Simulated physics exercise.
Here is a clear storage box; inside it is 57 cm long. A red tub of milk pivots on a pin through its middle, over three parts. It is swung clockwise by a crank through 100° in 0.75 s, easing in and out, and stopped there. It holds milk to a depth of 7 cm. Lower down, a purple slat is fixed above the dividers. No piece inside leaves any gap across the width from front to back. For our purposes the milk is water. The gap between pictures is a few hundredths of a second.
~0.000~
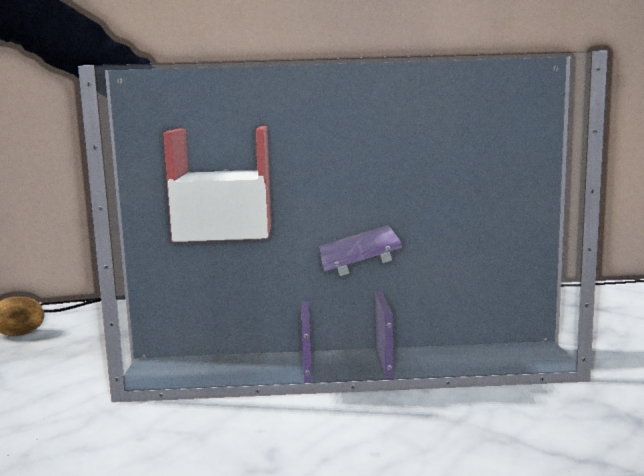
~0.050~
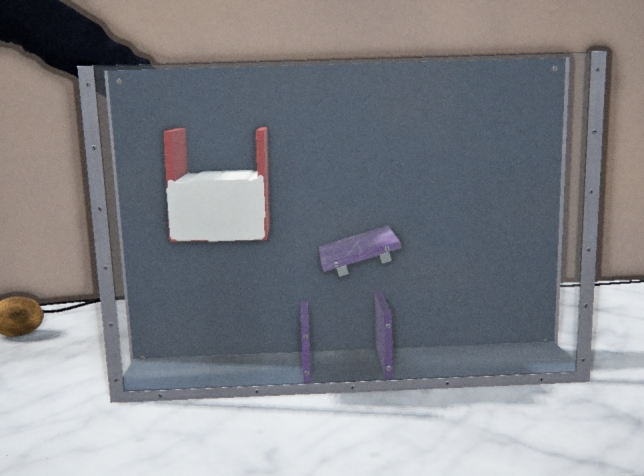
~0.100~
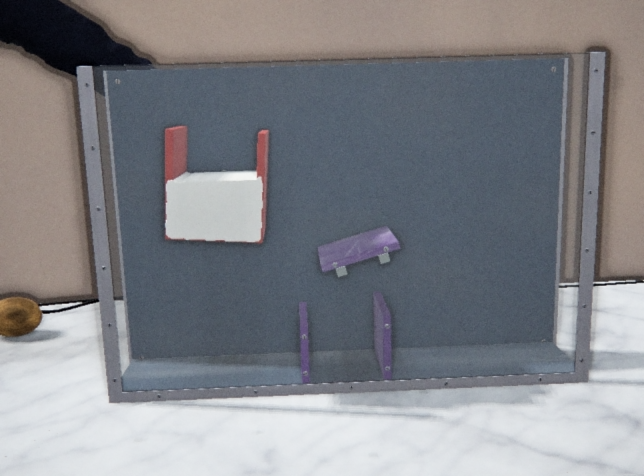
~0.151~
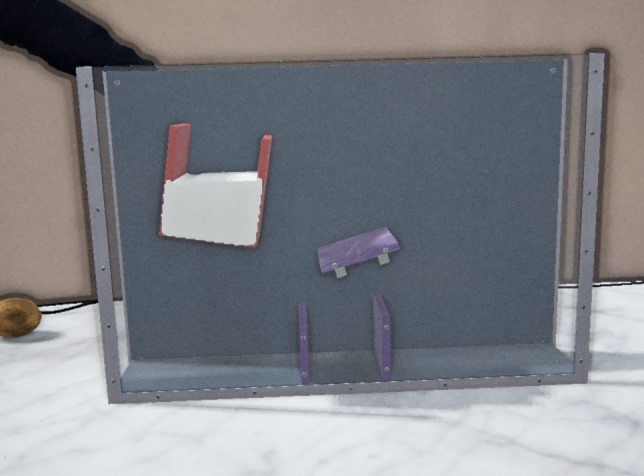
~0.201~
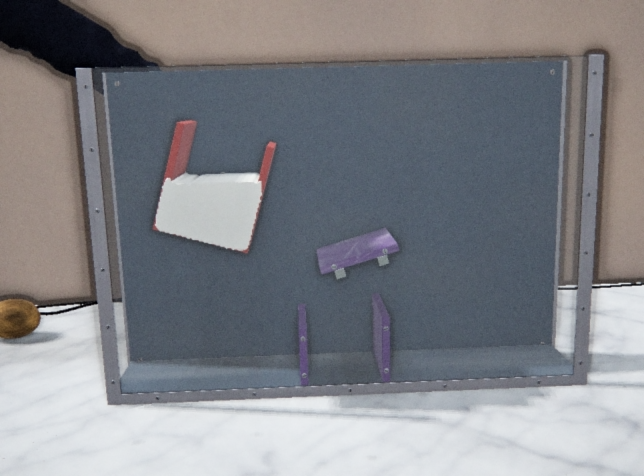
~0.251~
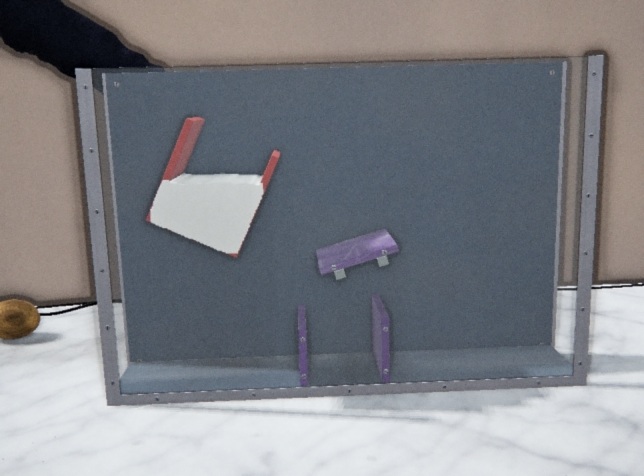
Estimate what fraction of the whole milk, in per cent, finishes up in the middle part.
I would say about 95 per cent of the milk.
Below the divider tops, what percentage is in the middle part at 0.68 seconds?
About 12 %.
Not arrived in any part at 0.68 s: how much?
About 90 %.
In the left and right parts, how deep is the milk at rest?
It settles at close to 0.0 cm and close to 0.0 cm.
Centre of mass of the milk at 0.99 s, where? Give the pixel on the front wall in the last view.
The centre of mass sits near (328, 324) on the front wall.
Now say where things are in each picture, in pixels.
In the first picture, turned 0° so far; the right rim is at (260, 131); the highest milk is at (194, 183); divider tops at (306, 328) and (389, 316).
In the second picture, turned 1° so far; the right rim is at (260, 132); the highest milk is at (226, 182).
In the third picture, turned 4° so far; the right rim is at (262, 135); the highest milk is at (232, 182).
In the fourth picture, turned 10° so far; the right rim is at (265, 141); the highest milk is at (245, 182).
In the fifth picture, turned 17° so far; the right rim is at (270, 149); the highest milk is at (234, 184).
In the sixth picture, turned 25° so far; the right rim is at (275, 158); the highest milk is at (179, 186).
After 0.44 s 100 per cent has yet to come down; below, left 0, middle 0, right 0.
After 0.68 s 88 per cent has yet to come down; below, left 0, middle 12, right 0.
After 0.99 s 33 per cent has yet to come down; below, left 0, middle 65, right 2.
In the end the left part holds 4, the middle 94 and the right 2 per cent.
